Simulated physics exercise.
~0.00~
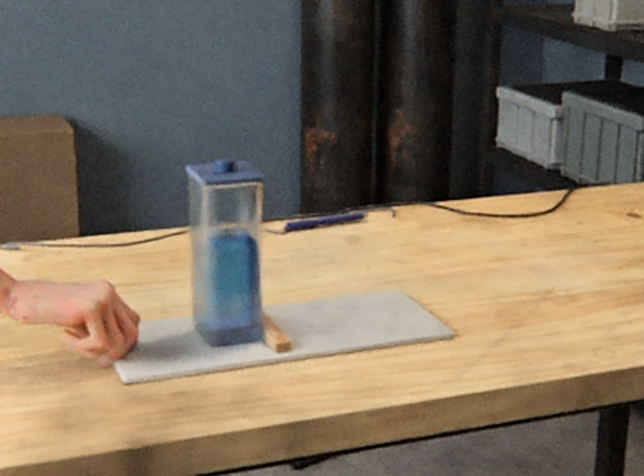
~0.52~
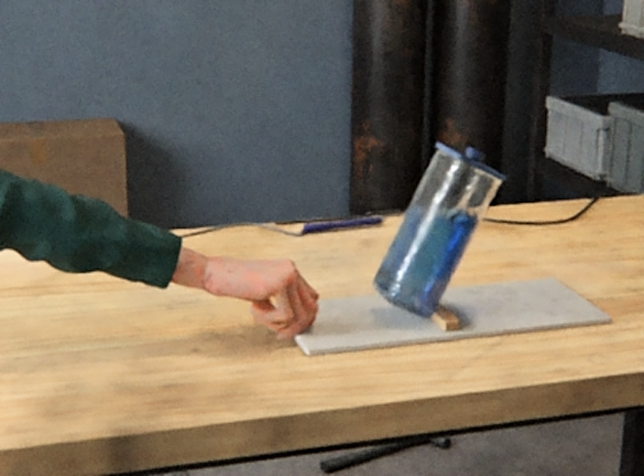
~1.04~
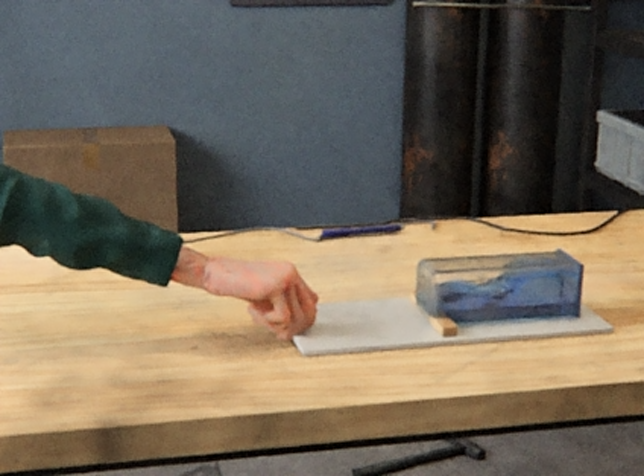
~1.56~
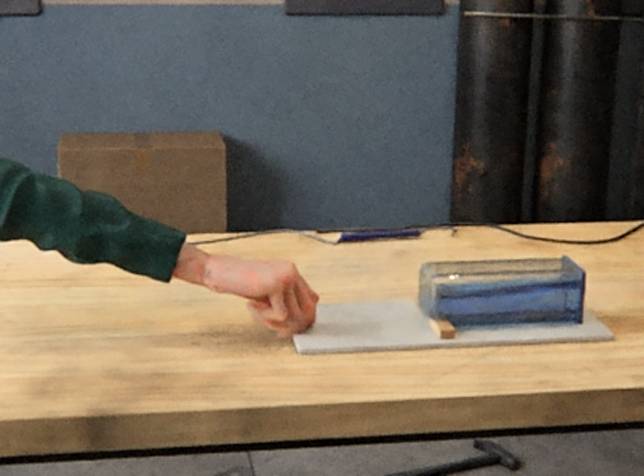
A clear canister of blue liquid tips right over a wooden strip and lies on its side.
